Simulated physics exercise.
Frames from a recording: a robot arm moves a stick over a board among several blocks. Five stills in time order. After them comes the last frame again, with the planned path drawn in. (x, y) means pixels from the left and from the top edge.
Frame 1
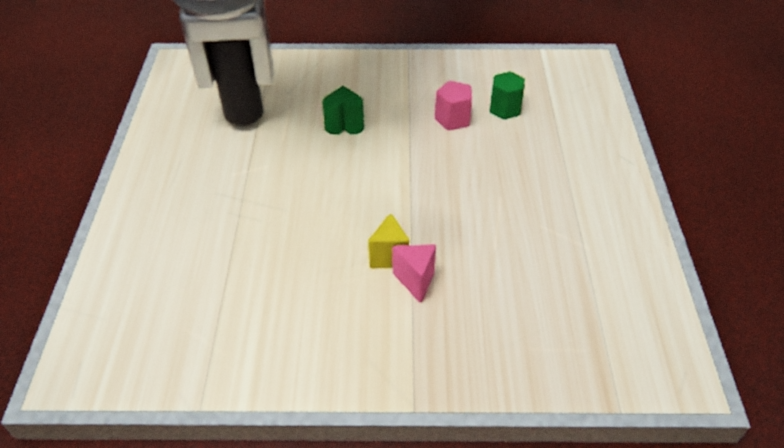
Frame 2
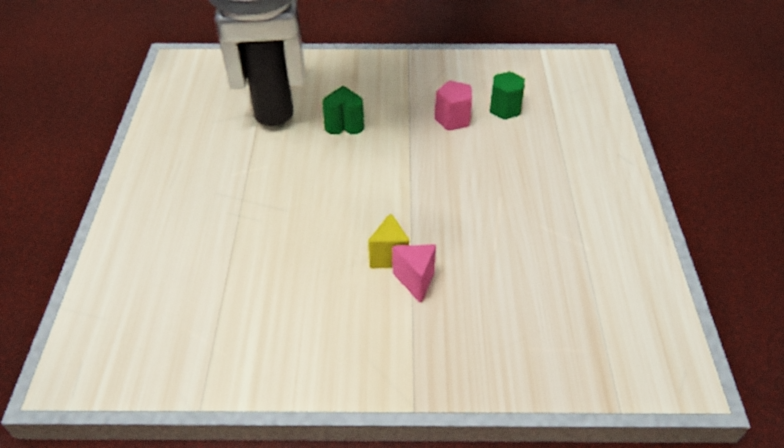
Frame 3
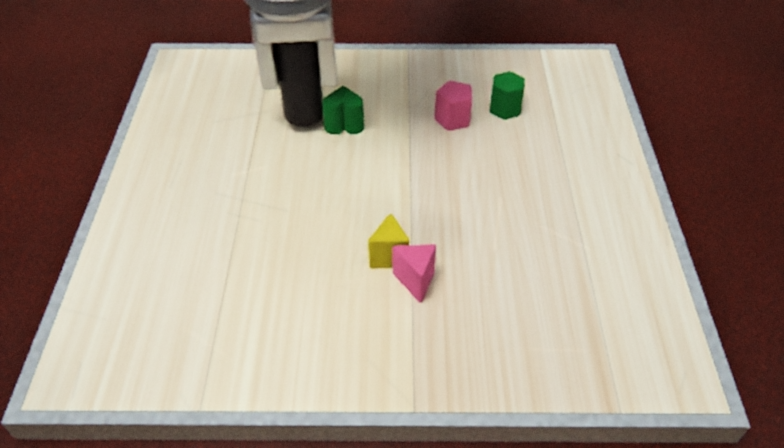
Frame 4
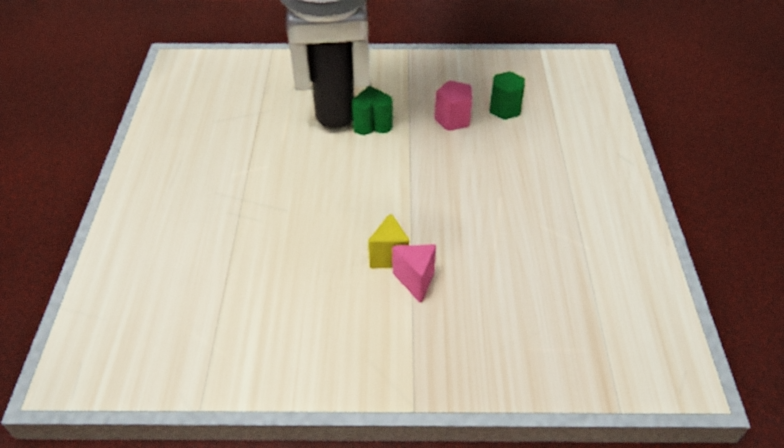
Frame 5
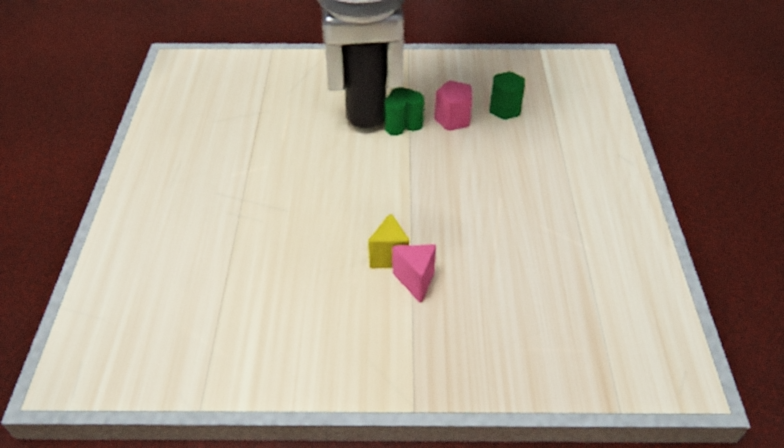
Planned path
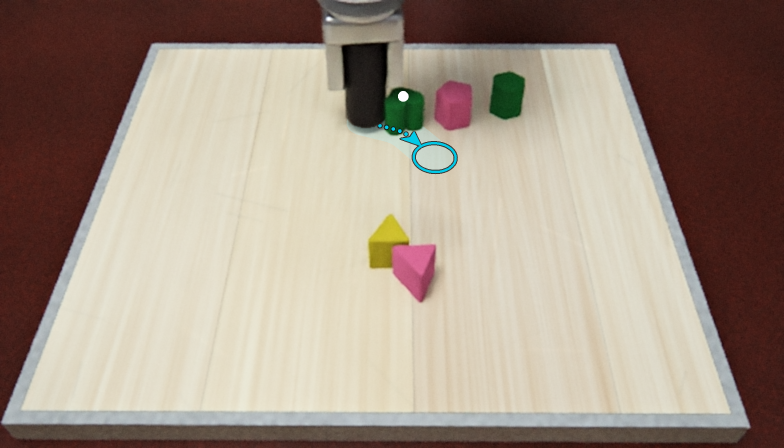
In this clip, a robot arm moves a dark stick rightward across a wooden board, reaching a green heart-shaped block and pushing it right toward a pink five-sided block, while the other blocks stay still.
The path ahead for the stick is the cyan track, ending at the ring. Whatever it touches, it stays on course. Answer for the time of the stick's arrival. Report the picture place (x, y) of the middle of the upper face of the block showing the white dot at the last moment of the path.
It will end up at (442, 97).
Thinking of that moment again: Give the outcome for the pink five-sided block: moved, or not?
By the last moment, the pink five-sided block will have left its place.
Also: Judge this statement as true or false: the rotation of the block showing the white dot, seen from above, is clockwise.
Answer: False.
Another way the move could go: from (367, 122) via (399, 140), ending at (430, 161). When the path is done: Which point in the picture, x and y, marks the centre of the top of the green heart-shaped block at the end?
I think it will end close to (434, 101).
The drawn path runs from (367, 122) by way of (393, 129) and (416, 141) to (435, 157); the dot is on the green heart-shaped block.
On the path given first. Halfway along, stick at (406, 127); green heart-shaped block at (441, 96), turned 65° anticlockwise; pink five-sided block at (471, 87), turned 30° clockwise.
At the end, stick at (435, 150); green heart-shaped block at (442, 97), turned 70° anticlockwise; pink five-sided block at (472, 87), turned 30° clockwise.
